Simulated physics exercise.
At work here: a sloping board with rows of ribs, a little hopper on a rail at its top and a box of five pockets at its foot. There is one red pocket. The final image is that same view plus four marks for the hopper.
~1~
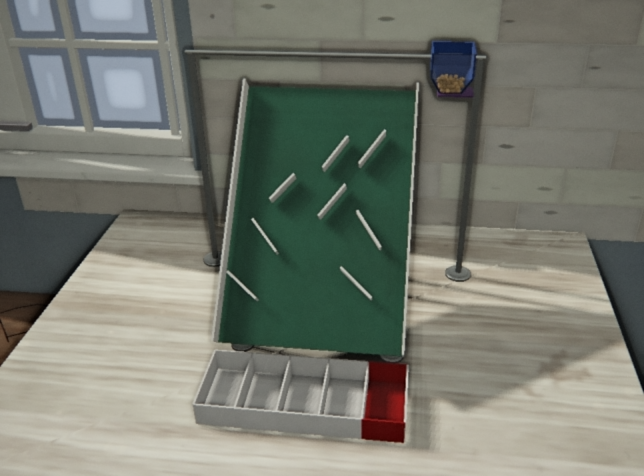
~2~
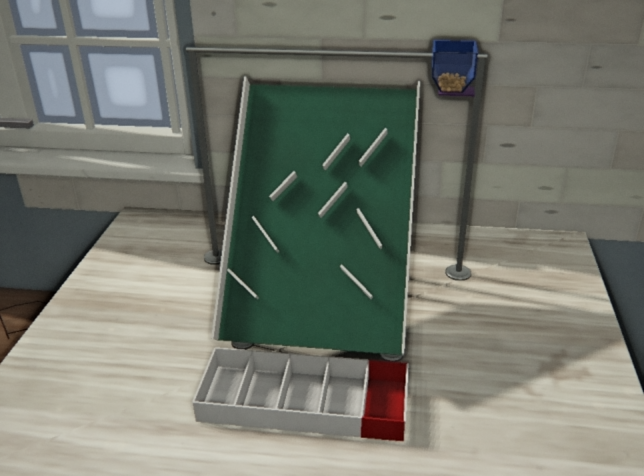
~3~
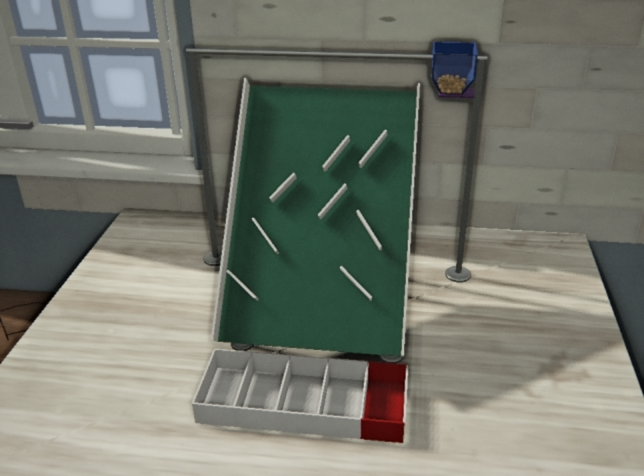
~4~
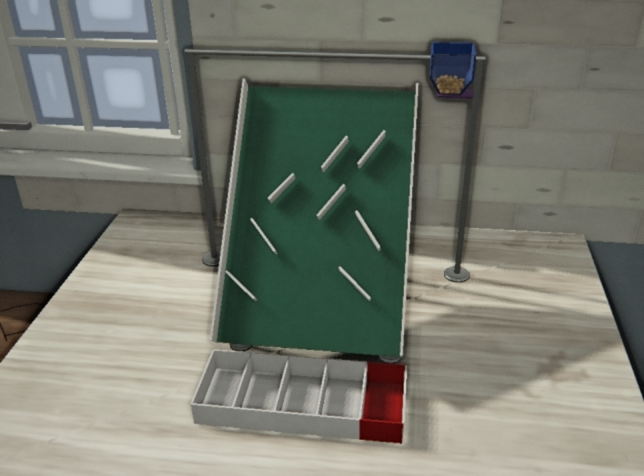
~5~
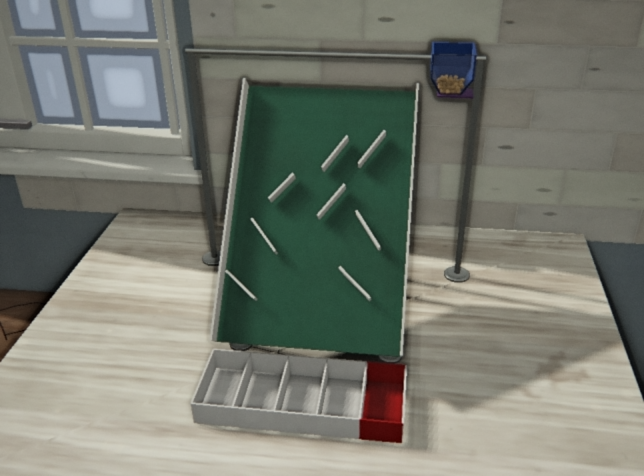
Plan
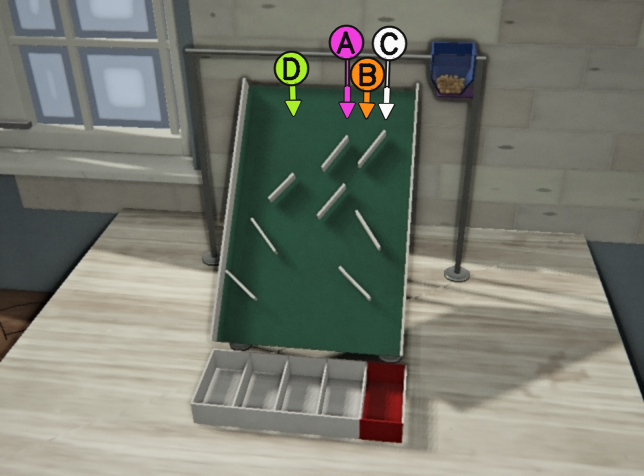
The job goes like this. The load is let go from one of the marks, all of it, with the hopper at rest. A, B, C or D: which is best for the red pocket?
The answer is mark C.
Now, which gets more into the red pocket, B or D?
Mark B.
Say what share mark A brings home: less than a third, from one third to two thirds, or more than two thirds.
Less than a third.
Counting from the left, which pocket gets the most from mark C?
The fifth.
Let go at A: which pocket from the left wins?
The second.
On the marked copy, mark A meets the board at (347, 112); mark B meets the board at (366, 112); mark C meets the board at (386, 113); mark D meets the board at (293, 110).
If A is chosen, a small share in the red pocket, all but a few in other pockets.
If B is chosen, a small share in the red pocket, the bulk in other pockets, a small share outside the box.
If C is chosen, close to half in the red pocket, close to a third in other pockets, a small share outside the box.
If D is chosen, none at all in the red pocket, all but a few in other pockets, a small share held on the board.
